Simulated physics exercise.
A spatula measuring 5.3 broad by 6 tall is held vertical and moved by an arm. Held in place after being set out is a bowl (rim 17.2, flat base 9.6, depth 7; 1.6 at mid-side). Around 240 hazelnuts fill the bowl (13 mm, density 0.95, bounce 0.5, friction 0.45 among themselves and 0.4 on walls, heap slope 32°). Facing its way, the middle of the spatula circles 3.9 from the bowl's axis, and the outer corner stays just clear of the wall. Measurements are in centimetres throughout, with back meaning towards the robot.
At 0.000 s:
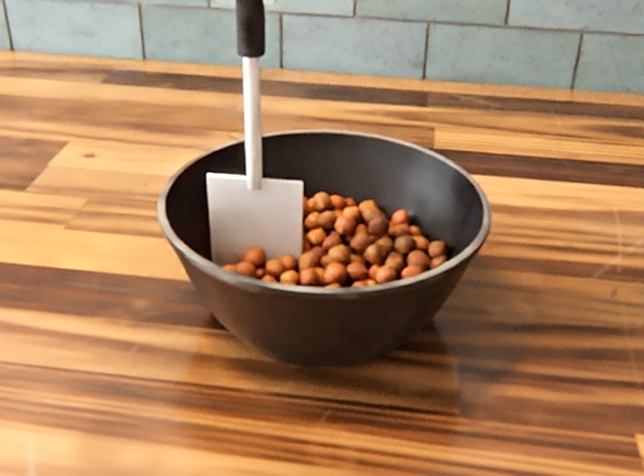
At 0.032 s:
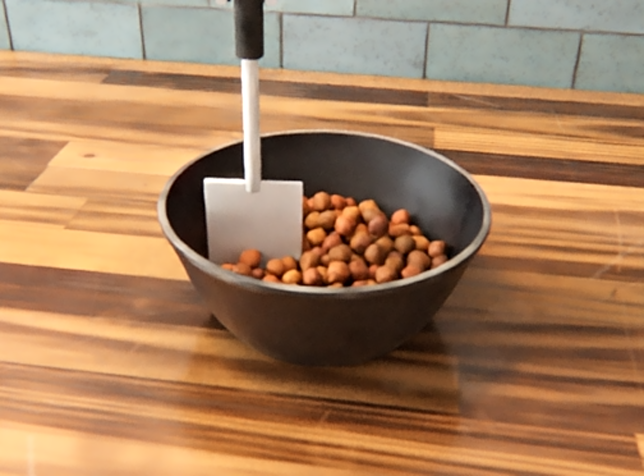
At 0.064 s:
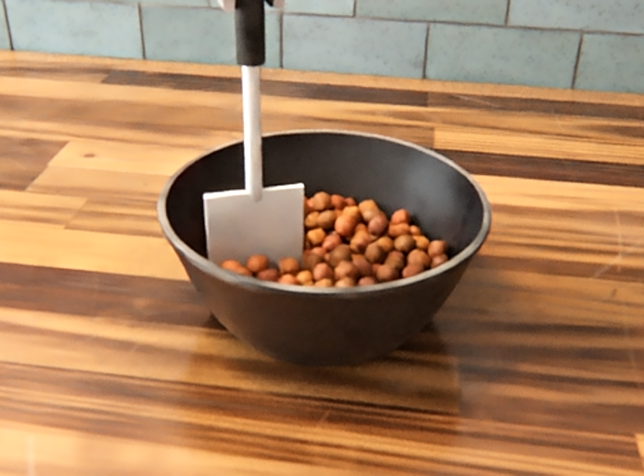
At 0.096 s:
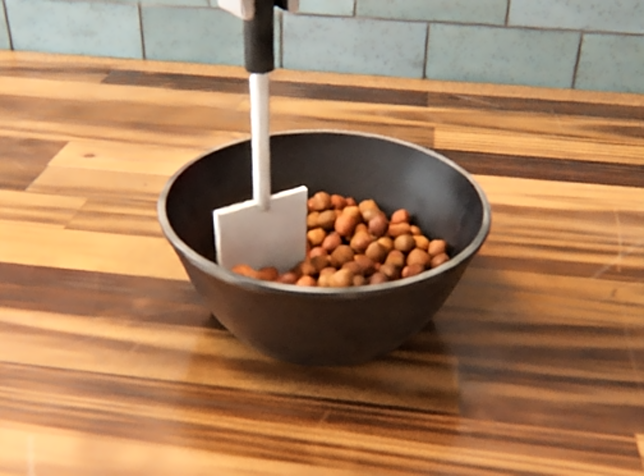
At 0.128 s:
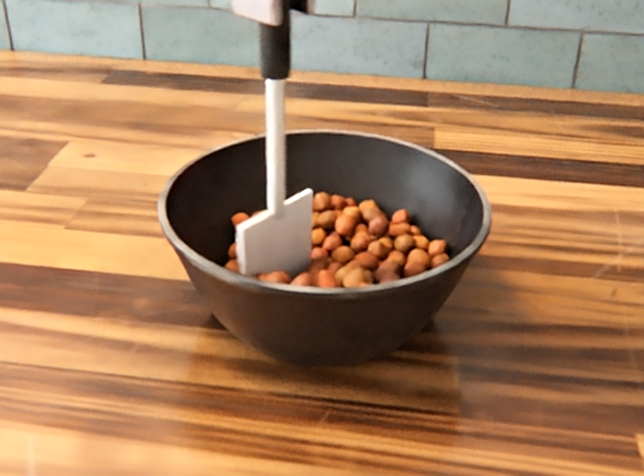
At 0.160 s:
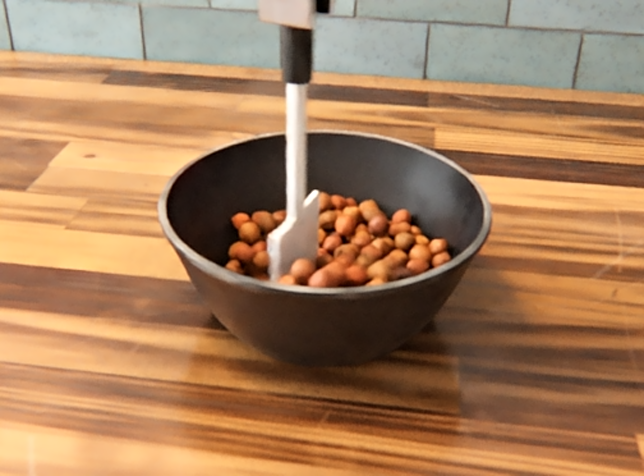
On a wooden counter of striped light and dark planks, backed by blue-green tiles, the view looks slightly down from a fixed position. A dark grey bowl sits in the centre, partly filled with reddish-brown hazelnuts, with a white, black-handled spatula upright at its left. Held by a partly seen arm, the spatula sweeps nearer and rightward through the hazelnuts, turning edge-on and nudging some aside, while the bowl stays still.
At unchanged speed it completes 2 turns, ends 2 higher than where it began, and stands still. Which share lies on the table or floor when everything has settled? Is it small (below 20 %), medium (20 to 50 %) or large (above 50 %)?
It is small.
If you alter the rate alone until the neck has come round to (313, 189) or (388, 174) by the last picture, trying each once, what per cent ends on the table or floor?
About 20 % for one try and about 40 % for the other, in order.
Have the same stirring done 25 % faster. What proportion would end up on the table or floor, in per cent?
In that case some 20 per cent.
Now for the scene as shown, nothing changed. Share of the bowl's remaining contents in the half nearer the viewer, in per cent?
About 50 %.
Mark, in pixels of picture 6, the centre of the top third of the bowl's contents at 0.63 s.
About (229, 216) in the last picture.
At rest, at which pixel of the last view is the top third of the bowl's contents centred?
Centre of top third: Approx. (293, 244).
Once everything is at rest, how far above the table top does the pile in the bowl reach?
Roughly 6.0 cm.
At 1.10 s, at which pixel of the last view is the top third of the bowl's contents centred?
Near (374, 208).
After 0.63 s, 329° round, highest piece 8 above the table; 219 in the bowl, 15 on the table or floor, 4 in flight or on the tool.
After 1.10 s, 222° round, highest piece 8 above the table; 213 in the bowl, 24 on the table or floor, 1 in flight or on the tool.
After 1.53 s, 0° round, highest piece 6 above the table; 212 in the bowl, 26 on the table or floor.
After 2.23 s, 0° round, highest piece 6 above the table; 212 in the bowl, 26 on the table or floor.
At rest, 212 in the bowl, 26 on the table or floor. That is 11 % on the table or floor.
